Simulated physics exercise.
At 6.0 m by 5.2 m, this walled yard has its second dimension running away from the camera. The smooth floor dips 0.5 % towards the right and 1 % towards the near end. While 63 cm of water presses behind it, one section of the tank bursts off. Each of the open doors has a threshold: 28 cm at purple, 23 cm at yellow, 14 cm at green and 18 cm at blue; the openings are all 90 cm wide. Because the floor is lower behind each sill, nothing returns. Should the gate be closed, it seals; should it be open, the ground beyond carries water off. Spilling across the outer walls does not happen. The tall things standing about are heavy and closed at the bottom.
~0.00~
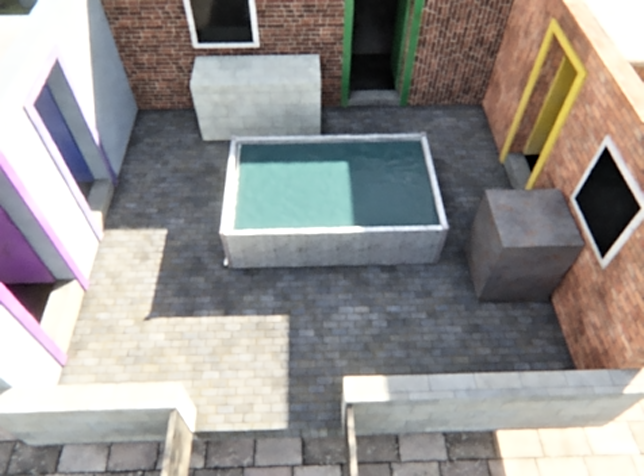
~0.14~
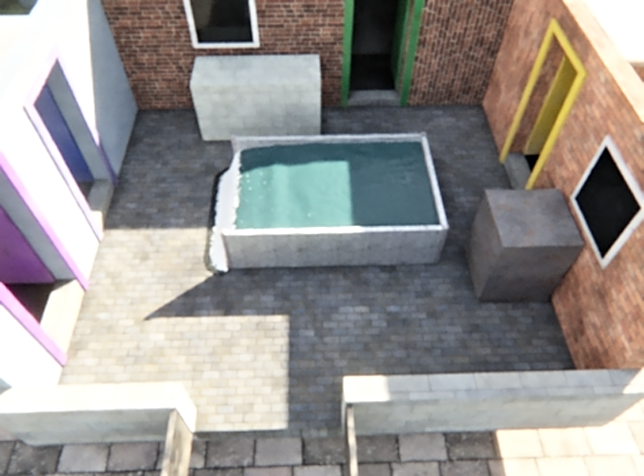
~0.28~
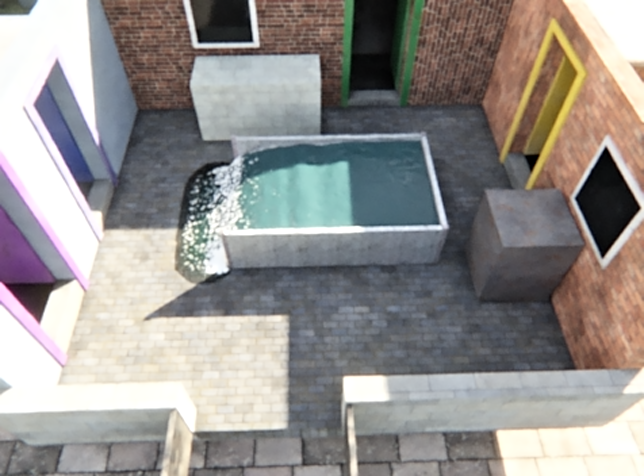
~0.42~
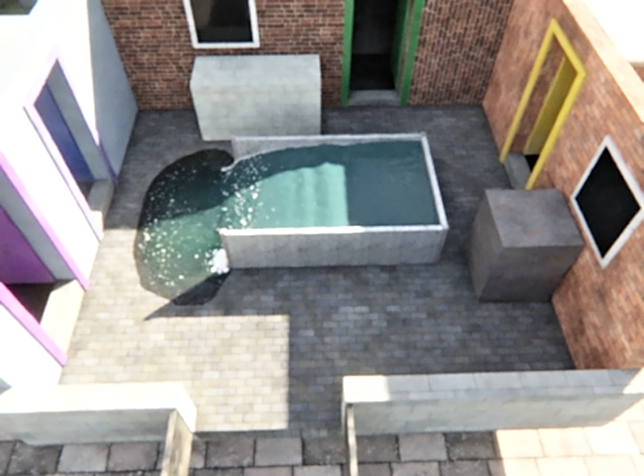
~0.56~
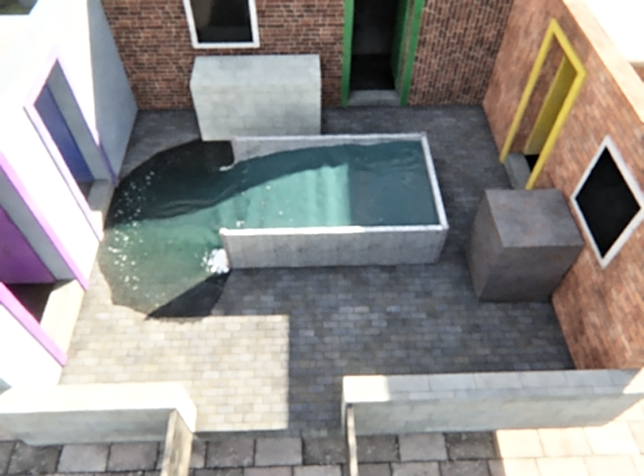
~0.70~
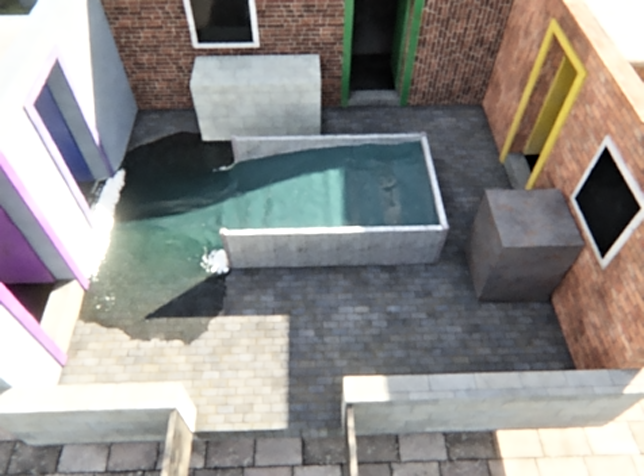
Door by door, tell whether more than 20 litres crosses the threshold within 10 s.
Purple door: The total remains smaller than the cap. Yellow door: The total remains smaller than the cap. Green door: The total remains smaller than the cap. Blue door: The total grows larger than the cap.
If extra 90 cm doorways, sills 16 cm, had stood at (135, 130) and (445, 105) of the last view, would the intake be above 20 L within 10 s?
Order as listed: Surpassed and respected.
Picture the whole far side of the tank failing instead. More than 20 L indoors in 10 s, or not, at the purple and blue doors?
Compared with that limit, purple falls short while blue falls short.
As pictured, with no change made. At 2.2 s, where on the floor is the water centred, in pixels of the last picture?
Around (233, 223) in the last picture.
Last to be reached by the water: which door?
The yellow door.
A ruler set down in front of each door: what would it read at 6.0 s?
You'd see purple at 17 cm, yellow at 1 cm, green at 1 cm and blue at 11 cm.
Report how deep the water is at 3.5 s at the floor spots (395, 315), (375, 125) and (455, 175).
The depths come out at 3, 1 and 0 centimetres, in the order listed.
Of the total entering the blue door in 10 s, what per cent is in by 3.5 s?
90 per cent, roughly.
After 1.4 s water covers 30 % of the floor and is deepest (40 cm) near (106, 221); purple door 19 cm at the sill, 0 L in, yellow door not reached, green door not reached, blue door 39 cm at the sill, 64 L in.
After 2.2 s water covers 35 % of the floor and is deepest (41 cm) near (50, 413); purple door 22 cm at the sill, 0 L in, yellow door not reached, green door not reached, blue door 38 cm at the sill, 158 L in.
After 3.5 s water covers 60 % of the floor and is deepest (35 cm) near (201, 113); purple door 16 cm at the sill, 0 L in, yellow door not reached, green door 3 cm at the sill, 0 L in, blue door 26 cm at the sill, 253 L in.
After 6.0 s water covers 90 % of the floor and is deepest (21 cm) near (50, 413); purple door 17 cm at the sill, 0 L in, yellow door 1 cm at the sill, 0 L in, green door 1 cm at the sill, 0 L in, blue door 11 cm at the sill, 276 L in.
After 10.0 s water covers 95 % of the floor and is deepest (14 cm) near (571, 397); purple door 7 cm at the sill, 0 L in, yellow door 7 cm at the sill, 0 L in, green door 4 cm at the sill, 0 L in, blue door 5 cm at the sill, 276 L in.
